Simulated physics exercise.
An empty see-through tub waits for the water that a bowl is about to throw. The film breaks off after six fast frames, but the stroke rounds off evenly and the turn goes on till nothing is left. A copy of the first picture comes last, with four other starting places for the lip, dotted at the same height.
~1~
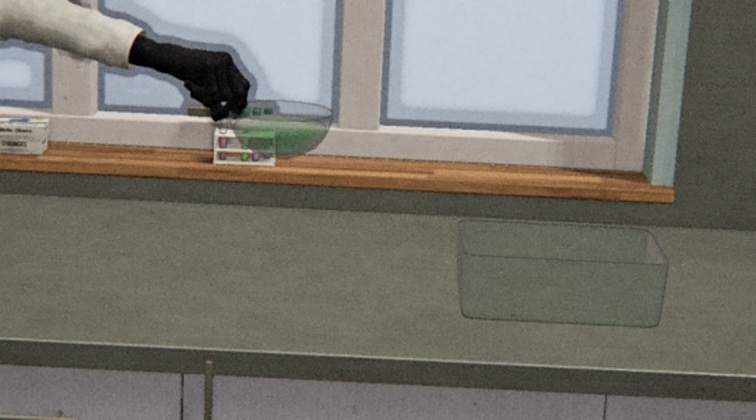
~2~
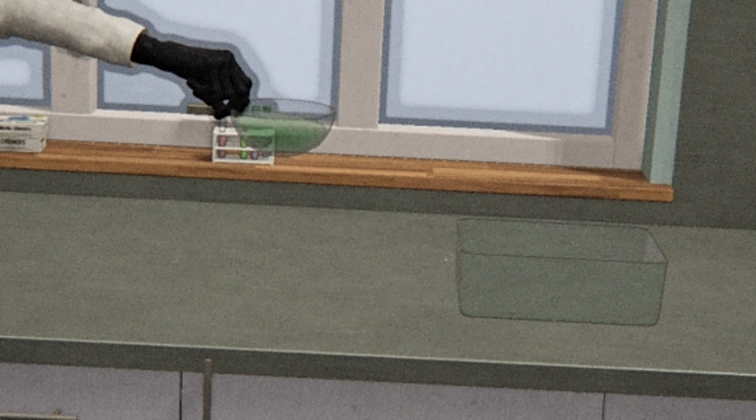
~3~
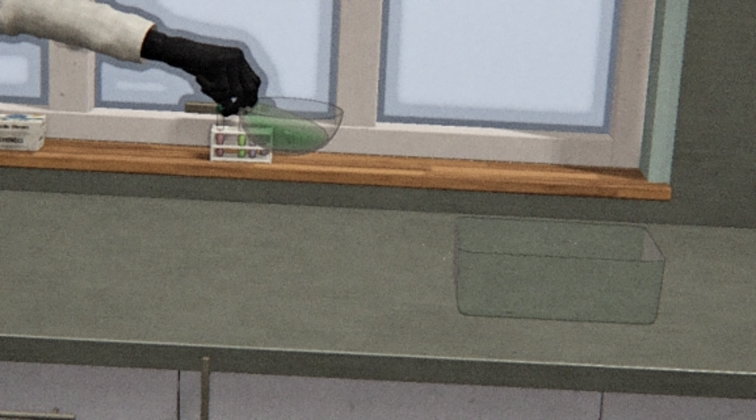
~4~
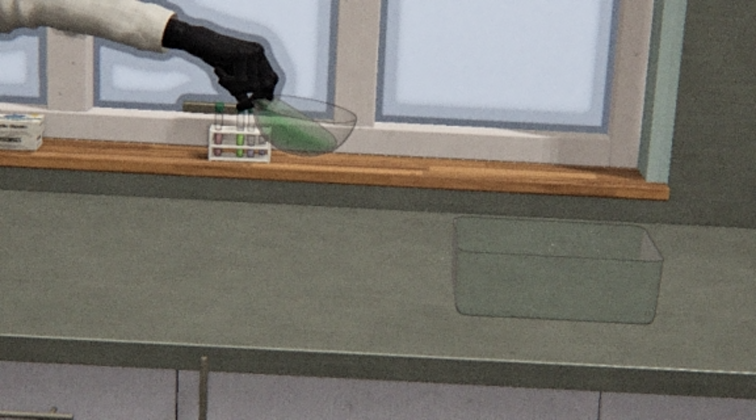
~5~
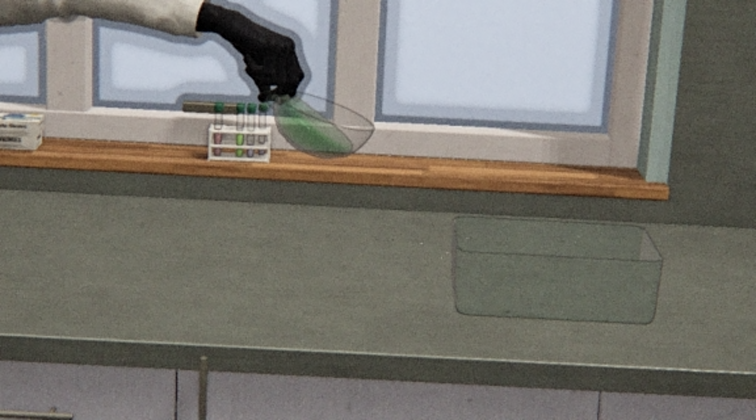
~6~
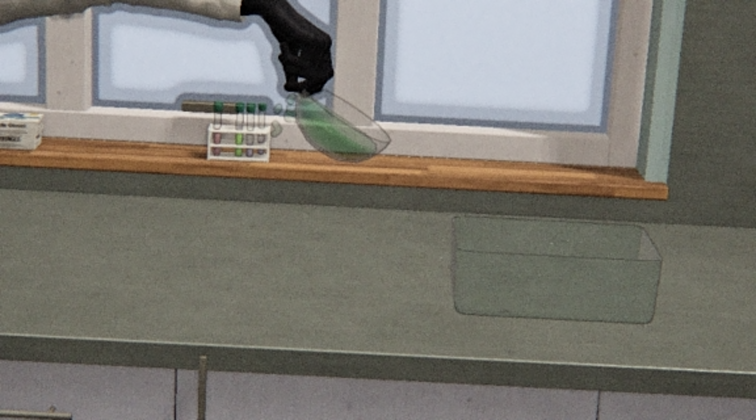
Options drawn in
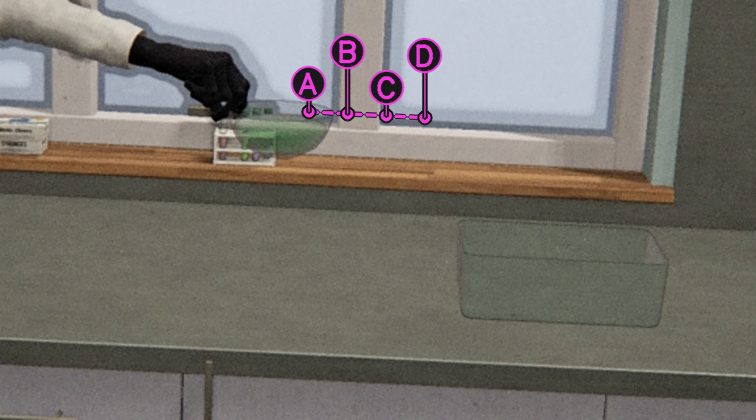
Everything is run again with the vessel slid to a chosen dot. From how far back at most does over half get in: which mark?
I would pick spot A.
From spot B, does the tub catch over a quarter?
Yes.
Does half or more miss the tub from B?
No, that is safe.
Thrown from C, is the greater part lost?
No, that is safe.
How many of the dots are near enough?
All of them.
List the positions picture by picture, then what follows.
Upright, lip at (331, 113); tub from (460, 317) to (660, 327); nothing has left yet, in the first picture.
Upright, lip at (334, 111); nothing has left yet, in the second picture.
Upright, lip at (341, 111); nothing has left yet, in the third picture.
Tipped about 8°, lip at (355, 117); water is over the rim, down to (251, 101), in the fourth picture.
Tipped about 17°, lip at (373, 127); water is over the rim, down to (265, 109), in the fifth picture.
Tipped about 30°, lip at (390, 139); water is over the rim, down to (275, 135), in the sixth picture.
In magenta, A at (308, 111); B at (347, 113); C at (386, 115); D at (424, 117).
Choosing A, about 67 % lands in the tub, 26 % falls short and 7 % goes beside or beyond.
Choosing B, about 81 % lands in the tub, 8 % falls short and 11 % goes beside or beyond.
Choosing C, about 78 % lands in the tub, 6 % falls short and 16 % goes beside or beyond.
Choosing D, about 87 % lands in the tub, 9 % falls short and 4 % goes beside or beyond.
